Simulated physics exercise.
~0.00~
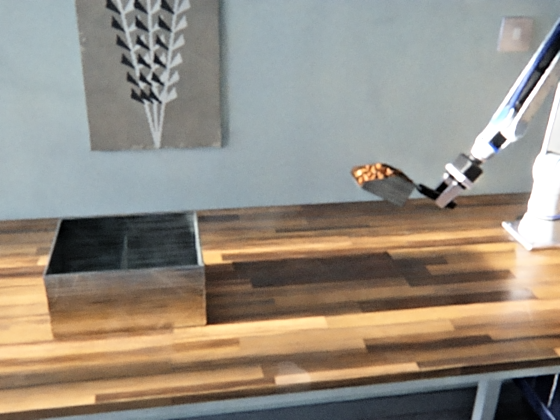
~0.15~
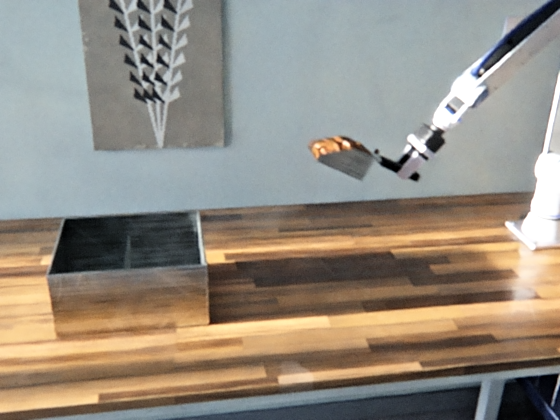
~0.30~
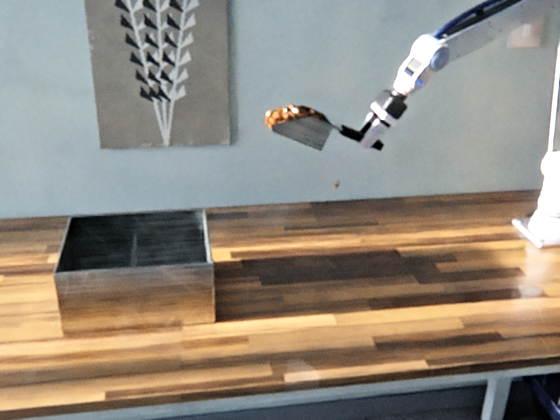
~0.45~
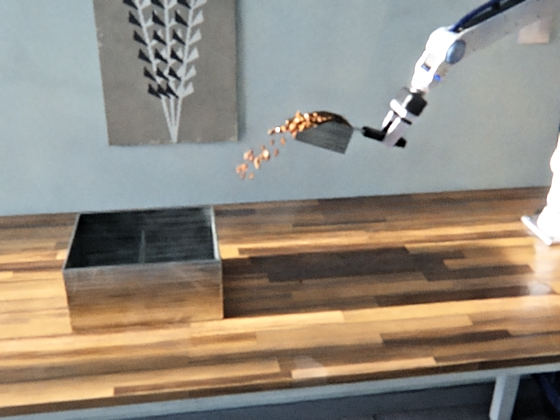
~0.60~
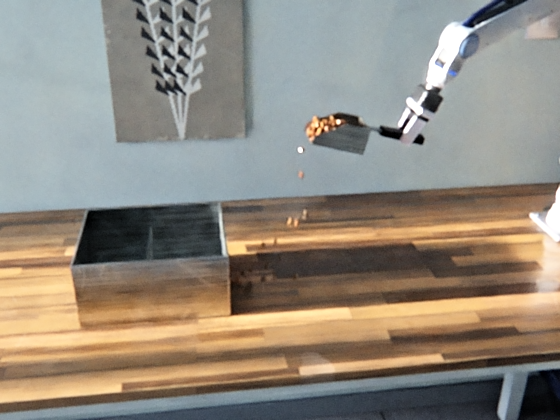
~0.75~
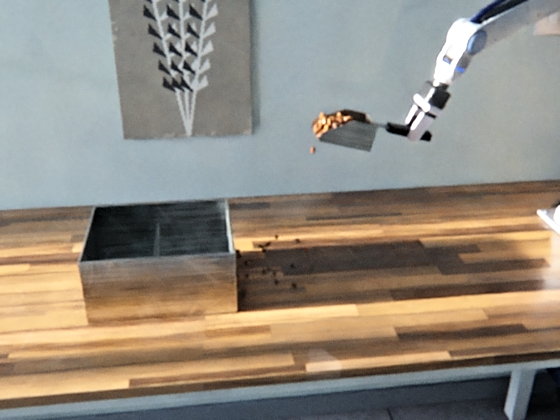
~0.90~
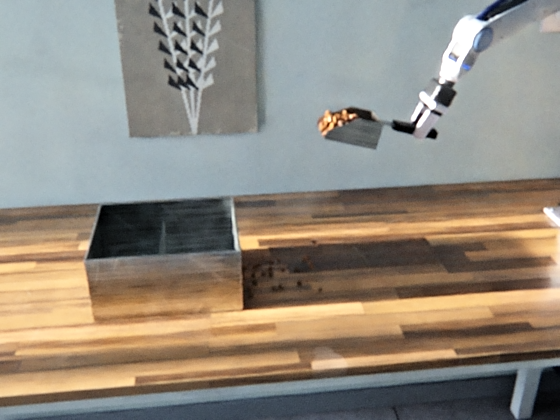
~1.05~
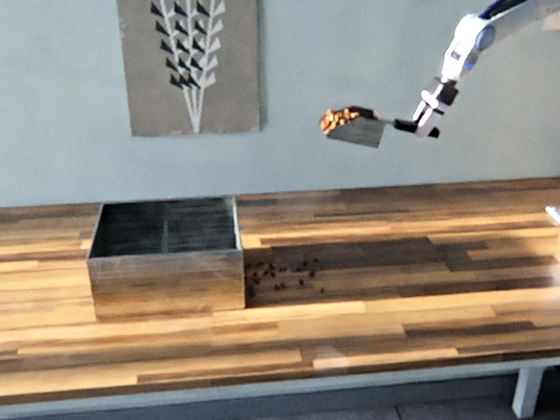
Above a wooden table, a robot arm swings a scoop left, spilling some brown pellets beside a box.
